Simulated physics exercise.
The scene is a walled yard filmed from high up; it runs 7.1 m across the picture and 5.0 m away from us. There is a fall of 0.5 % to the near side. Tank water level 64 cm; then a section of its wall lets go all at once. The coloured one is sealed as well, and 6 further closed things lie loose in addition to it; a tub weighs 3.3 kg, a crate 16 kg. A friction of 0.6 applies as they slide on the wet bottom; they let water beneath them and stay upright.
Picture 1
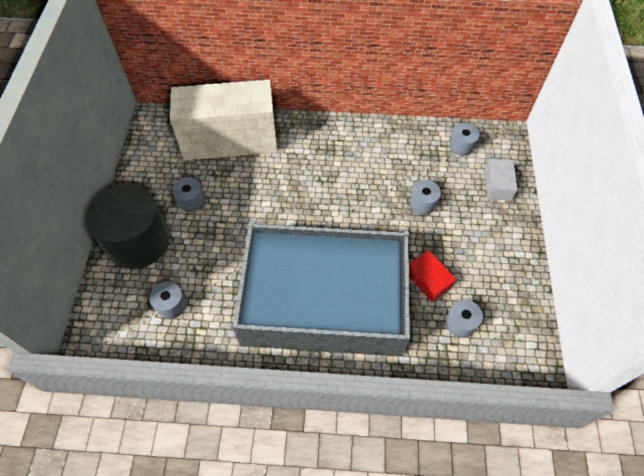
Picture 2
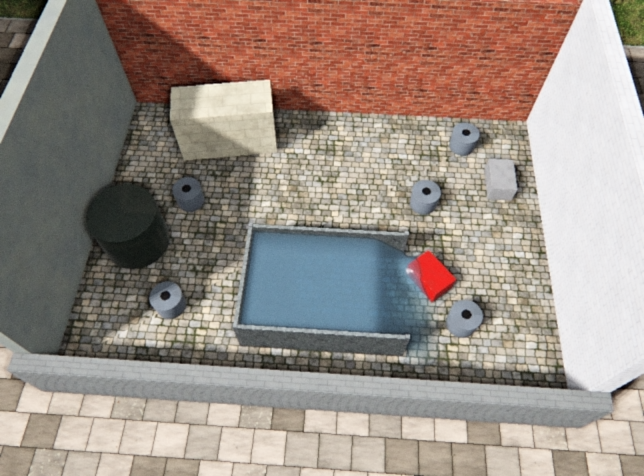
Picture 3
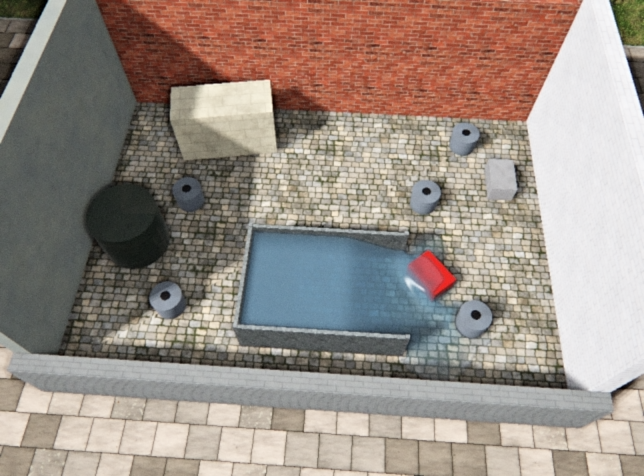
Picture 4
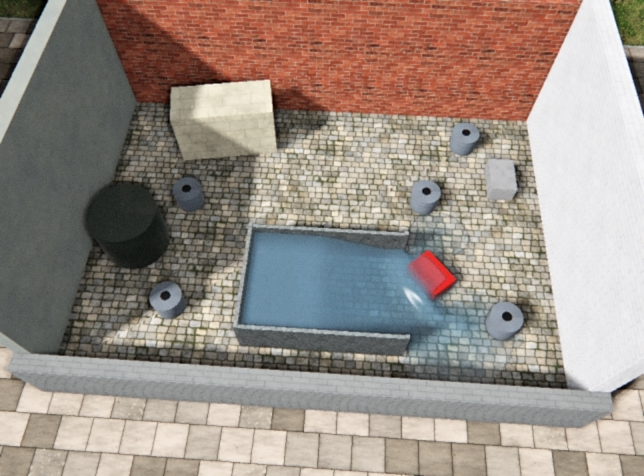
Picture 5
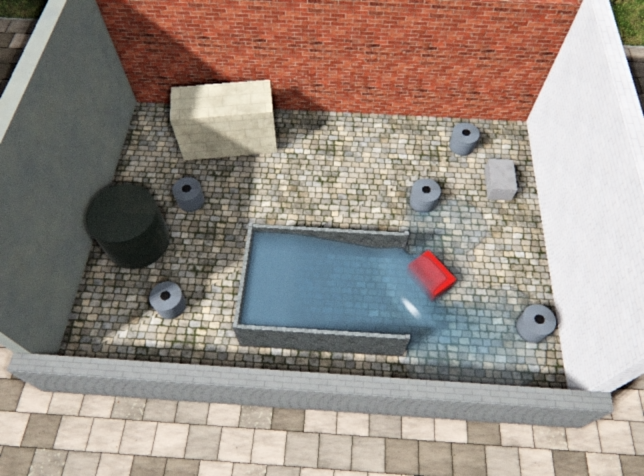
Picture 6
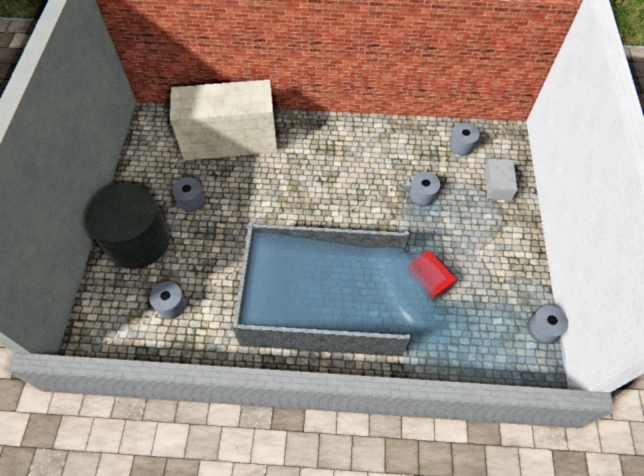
Water pours from the open right side of a rectangular tank in a walled yard and spreads over the cobbles around a red crate, then pushes a nearby gray cylinder to the right while most other objects stay put.
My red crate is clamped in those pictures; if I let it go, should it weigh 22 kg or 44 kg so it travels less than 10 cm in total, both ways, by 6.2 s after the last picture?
Neither weight works.
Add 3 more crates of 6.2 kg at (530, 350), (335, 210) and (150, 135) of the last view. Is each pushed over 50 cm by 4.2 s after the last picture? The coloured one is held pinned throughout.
Each in turn: Further than that, not that far, not that far.
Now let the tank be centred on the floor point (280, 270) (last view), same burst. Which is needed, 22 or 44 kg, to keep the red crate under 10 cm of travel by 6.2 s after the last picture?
In that case both masses fall short.
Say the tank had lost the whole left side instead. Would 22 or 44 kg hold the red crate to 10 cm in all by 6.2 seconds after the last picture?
Then I'd expect the light mass to do.
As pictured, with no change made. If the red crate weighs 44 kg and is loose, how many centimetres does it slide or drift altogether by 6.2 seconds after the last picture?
About 600 cm.
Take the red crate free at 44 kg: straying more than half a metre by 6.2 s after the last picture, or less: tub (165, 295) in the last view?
Below the mark.
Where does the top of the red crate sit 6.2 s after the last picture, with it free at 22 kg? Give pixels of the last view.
It should be close to (315, 125) in the last view.
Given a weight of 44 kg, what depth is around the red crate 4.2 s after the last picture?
Something like 18 centimetres.
Then, 0.6 s after the last picture the red crate would be 177 cm from its start with 22 kg and 146 cm from its start with 44 kg; 9 cm of water round it then.
Then, 2.3 s after the last picture the red crate would be 320 cm from its start with 22 kg and 322 cm from its start with 44 kg; 17 cm of water round it then.
Then, 4.2 s after the last picture the red crate would be 312 cm from its start with 22 kg and 293 cm from its start with 44 kg; 18 cm of water round it then.
Then, 6.2 s after the last picture the red crate would be 327 cm from its start with 22 kg and 287 cm from its start with 44 kg; 8 cm of water round it then.
